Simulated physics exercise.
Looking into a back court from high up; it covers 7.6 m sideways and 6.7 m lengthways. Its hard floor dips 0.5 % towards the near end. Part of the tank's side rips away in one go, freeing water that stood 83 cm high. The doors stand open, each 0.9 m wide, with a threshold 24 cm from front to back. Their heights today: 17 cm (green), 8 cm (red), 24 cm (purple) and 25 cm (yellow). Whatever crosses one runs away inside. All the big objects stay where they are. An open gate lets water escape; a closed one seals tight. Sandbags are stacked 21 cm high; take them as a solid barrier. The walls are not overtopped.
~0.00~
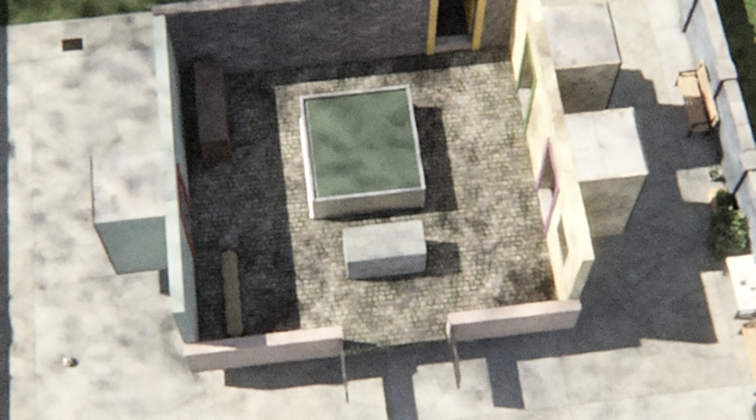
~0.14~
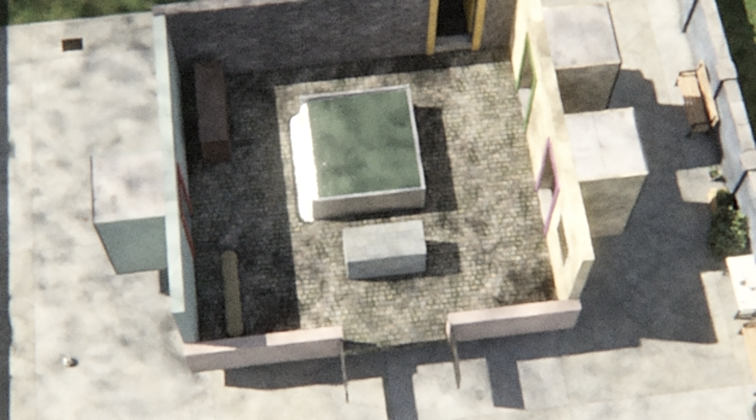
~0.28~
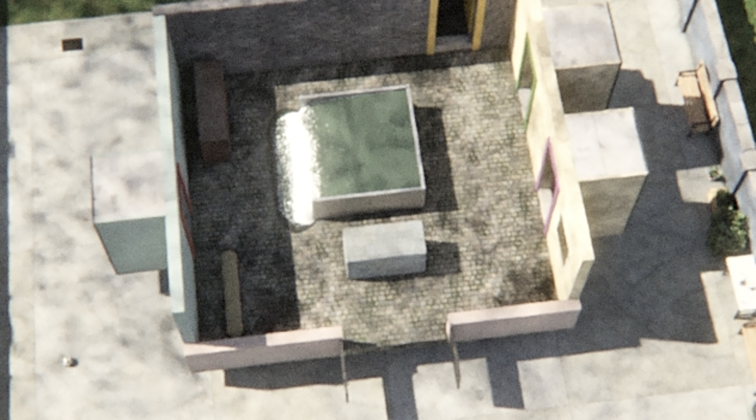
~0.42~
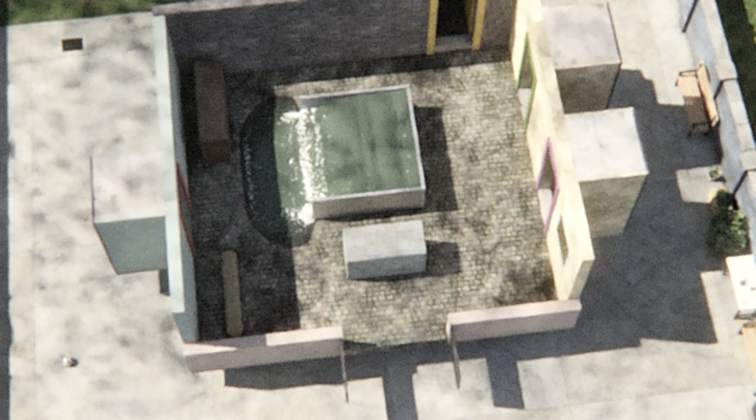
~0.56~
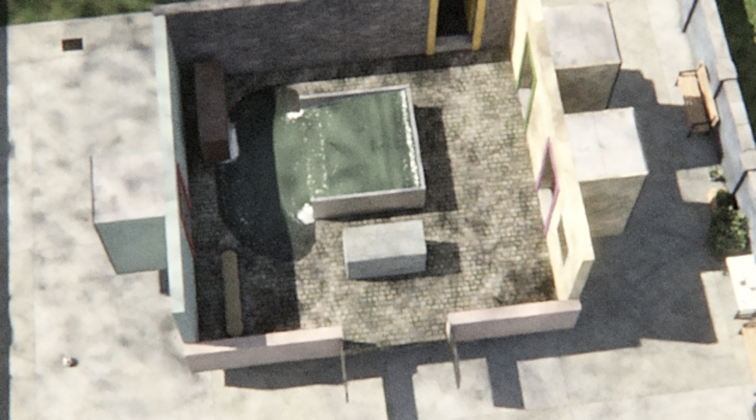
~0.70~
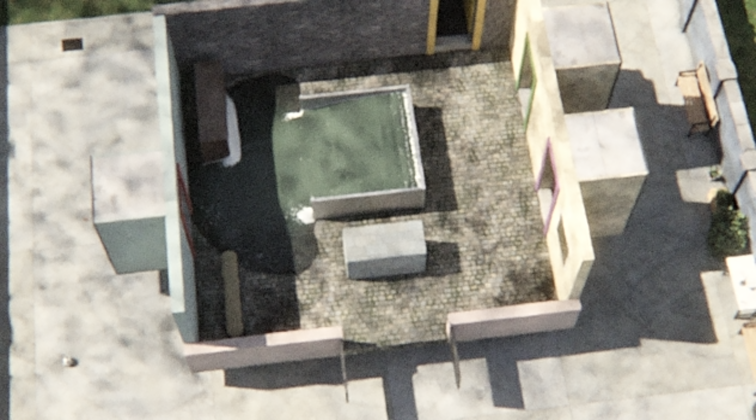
In a walled, cobbled back court seen from above, the left side of a large water tank gave way, and greenish water poured out and spread left across the floor, around a brown block.
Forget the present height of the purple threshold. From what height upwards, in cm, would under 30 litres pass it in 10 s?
At least 10.5 cm or so.
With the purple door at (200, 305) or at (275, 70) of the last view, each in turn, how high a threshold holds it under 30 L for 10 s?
About 20 and 21 cm.
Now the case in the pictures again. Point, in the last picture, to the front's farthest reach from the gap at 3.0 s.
Around (201, 356).
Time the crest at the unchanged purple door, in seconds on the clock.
Around 8.5 s.
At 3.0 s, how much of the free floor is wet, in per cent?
About 45 per cent.
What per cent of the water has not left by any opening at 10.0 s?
Some 80 per cent remains.
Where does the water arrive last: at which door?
Last comes the purple one.
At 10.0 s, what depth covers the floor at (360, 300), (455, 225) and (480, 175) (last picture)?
In that order: 6, 9 and 4 cm.
After 1.4 s water covers 25 % of the floor, deepest (57 cm) near (190, 200); it has not reached the purple door.
After 3.0 s water covers 45 % of the floor, deepest (55 cm) near (183, 100); it has not reached the purple door.
After 10.0 s water covers 95 % of the floor, deepest (19 cm) near (442, 328); 15 cm at the purple door, 0 litres in over its 24 cm threshold.
At the purple door as built, the water arrived by 5.7 s and peaked near 17 cm at 8.6 s.
With a threshold of 9.5 cm, 38 litres would have come in within the 10 s; with 12.5 cm, 13 litres. So under 30 litres takes about 10.5 cm.
